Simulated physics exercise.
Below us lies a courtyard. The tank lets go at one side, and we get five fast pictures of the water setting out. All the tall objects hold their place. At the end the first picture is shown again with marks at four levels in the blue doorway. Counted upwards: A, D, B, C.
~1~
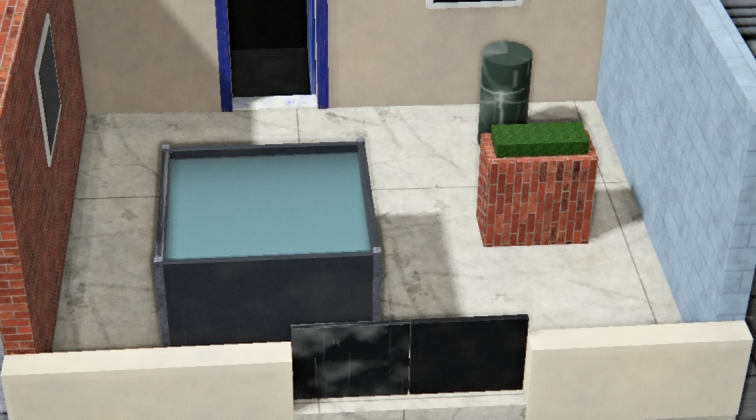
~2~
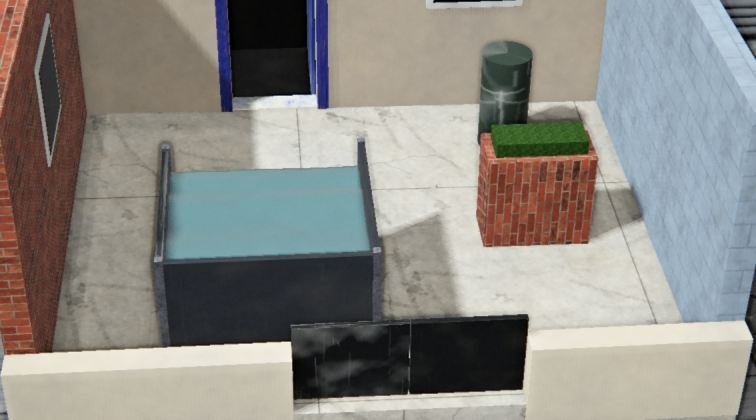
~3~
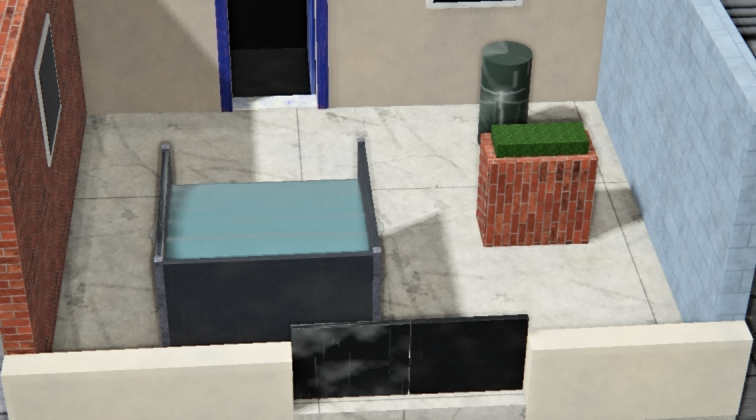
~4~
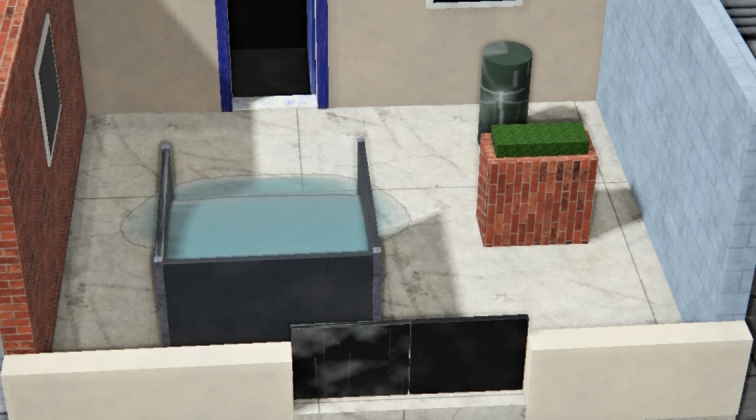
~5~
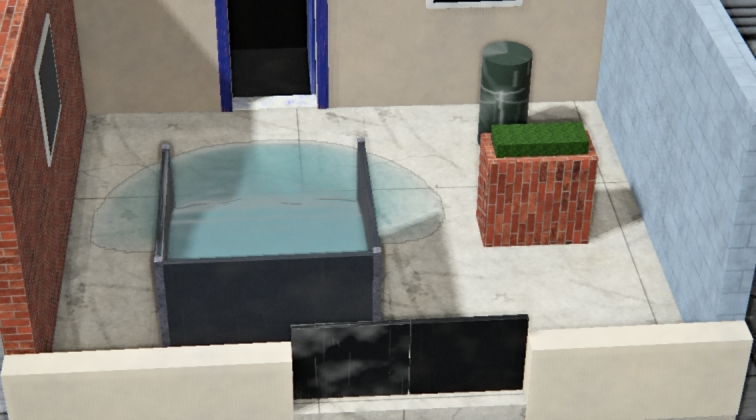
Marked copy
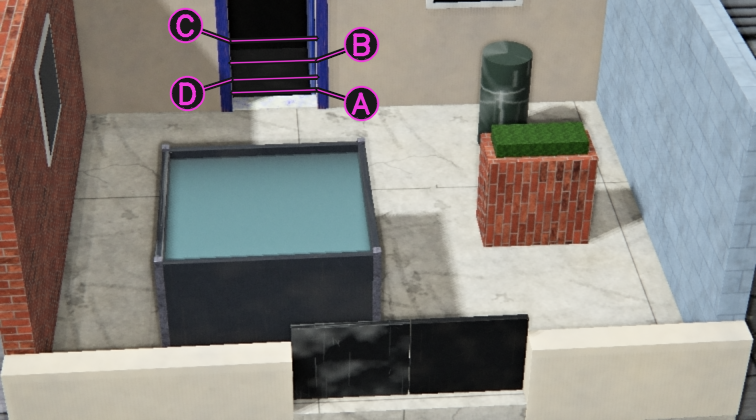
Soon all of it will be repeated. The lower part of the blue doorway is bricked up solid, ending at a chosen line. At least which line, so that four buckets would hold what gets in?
The limit is B.
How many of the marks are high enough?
Two of the four.
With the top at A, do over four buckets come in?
Yes.
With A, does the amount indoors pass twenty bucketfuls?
Yes, clearly.
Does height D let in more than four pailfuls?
Yes, it does.
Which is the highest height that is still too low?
That would be D.
In magenta, A at (274, 91); B at (273, 61); C at (273, 39); D at (274, 78); from the bottom up A, D, B, C.
Choosing A, dozens of bucketfuls pour in.
Choosing B, a splash gets over, under a bucket.
Choosing C, nothing gets over.
Choosing D, about 12 bucketfuls get in.
